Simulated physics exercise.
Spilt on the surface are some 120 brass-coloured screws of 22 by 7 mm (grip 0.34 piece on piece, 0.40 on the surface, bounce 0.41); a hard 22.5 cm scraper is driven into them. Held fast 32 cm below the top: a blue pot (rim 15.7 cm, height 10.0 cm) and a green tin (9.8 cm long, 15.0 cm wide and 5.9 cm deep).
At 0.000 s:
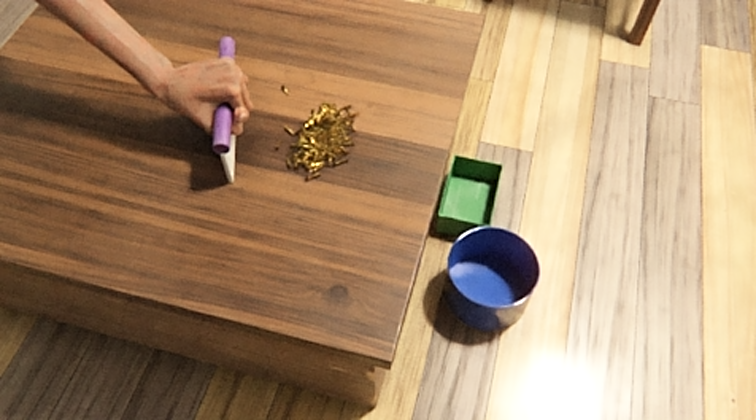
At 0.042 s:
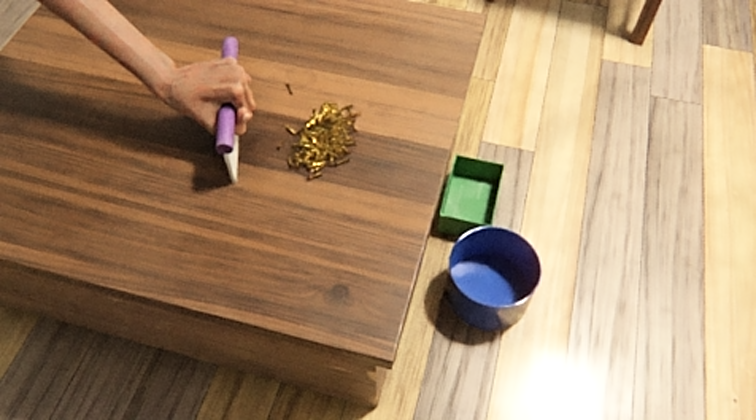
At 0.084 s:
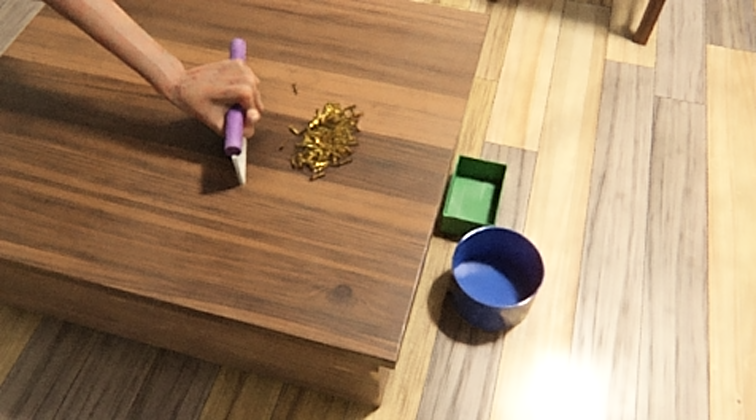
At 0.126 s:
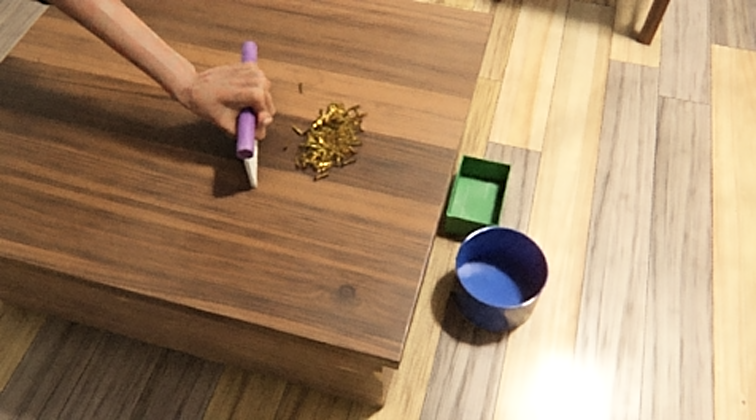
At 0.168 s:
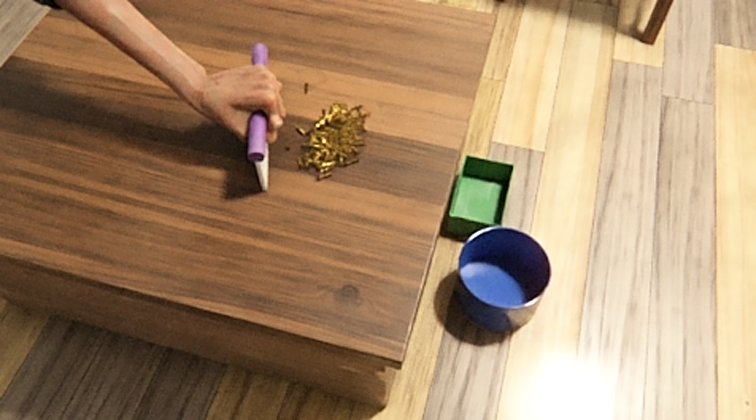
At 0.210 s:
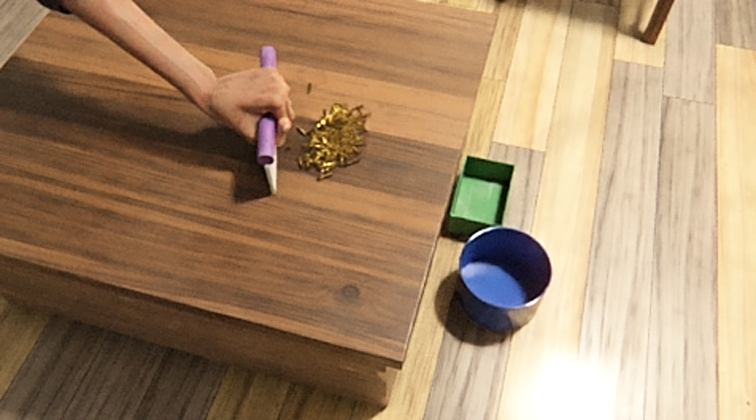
A hand gripping a purple-handled scraper slid it a short way right across a wooden table toward a small heap of brass-coloured bits, which barely stirred, while a blue pot and green tin sat below.
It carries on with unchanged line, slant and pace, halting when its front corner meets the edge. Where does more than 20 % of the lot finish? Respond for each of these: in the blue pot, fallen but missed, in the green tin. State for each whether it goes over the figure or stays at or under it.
Blue pot: Stays at or under, fallen but missed: Stays at or under, green tin: Stays at or under.
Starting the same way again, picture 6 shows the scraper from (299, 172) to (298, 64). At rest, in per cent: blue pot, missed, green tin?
At rest the blue pot holds 25 %, 20 % misses, and the green tin holds 5 %.
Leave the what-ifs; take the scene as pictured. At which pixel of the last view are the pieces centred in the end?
(434, 150).
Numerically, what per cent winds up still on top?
Around 90 in a hundred.
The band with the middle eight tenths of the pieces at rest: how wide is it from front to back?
Close to 14 cm from front to back.
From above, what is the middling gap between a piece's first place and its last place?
About 16 cm.
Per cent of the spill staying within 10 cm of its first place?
10% or thereabouts.
After 0.57 s, scraper 17 cm from its start, spill 13 cm wide; still on top 100 %.
Then, at 0.92 s, scraper 28 cm from its start, spill 15 cm wide; still on top 100 %.
Then, at 1.23 s, scraper 30 cm from its start, spill 16 cm wide; off the edge, not caught 5 %, still on top 95 %.
At rest (2.3 s), blue pot 5 %, green tin 0 %, fallen but missed 5 %, still on top 90 %.
